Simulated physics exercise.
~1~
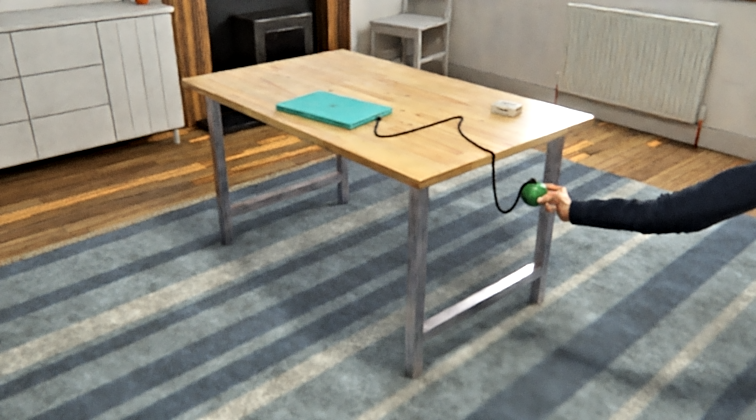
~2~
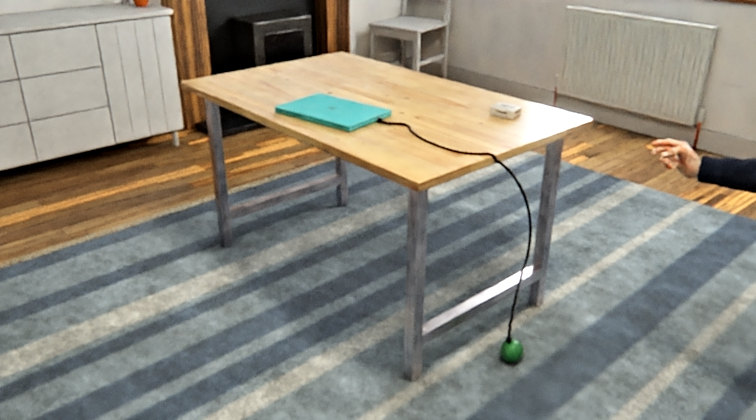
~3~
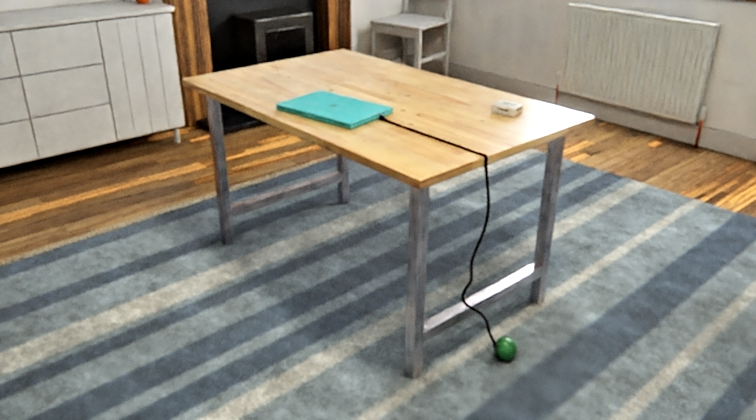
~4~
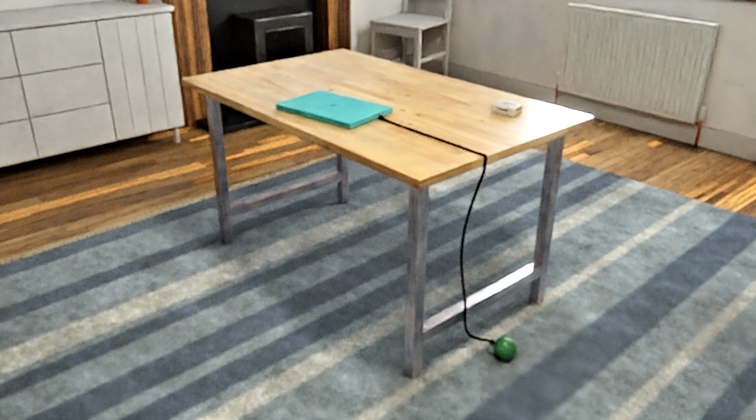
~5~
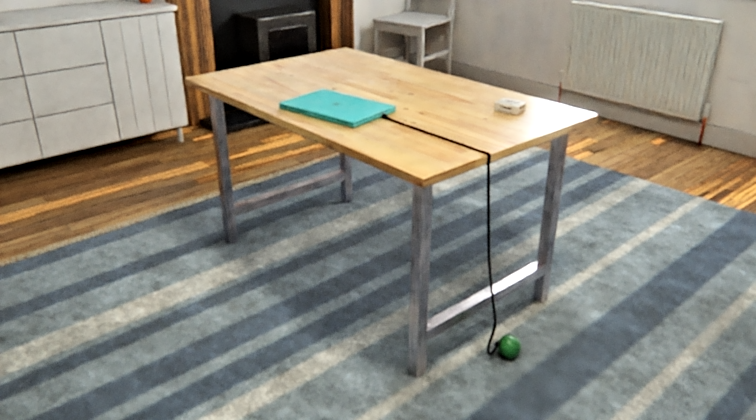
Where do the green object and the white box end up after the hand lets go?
The round green object ends up on the rug beneath the table's end, still by the cord. The white box stays in its place on the tabletop.
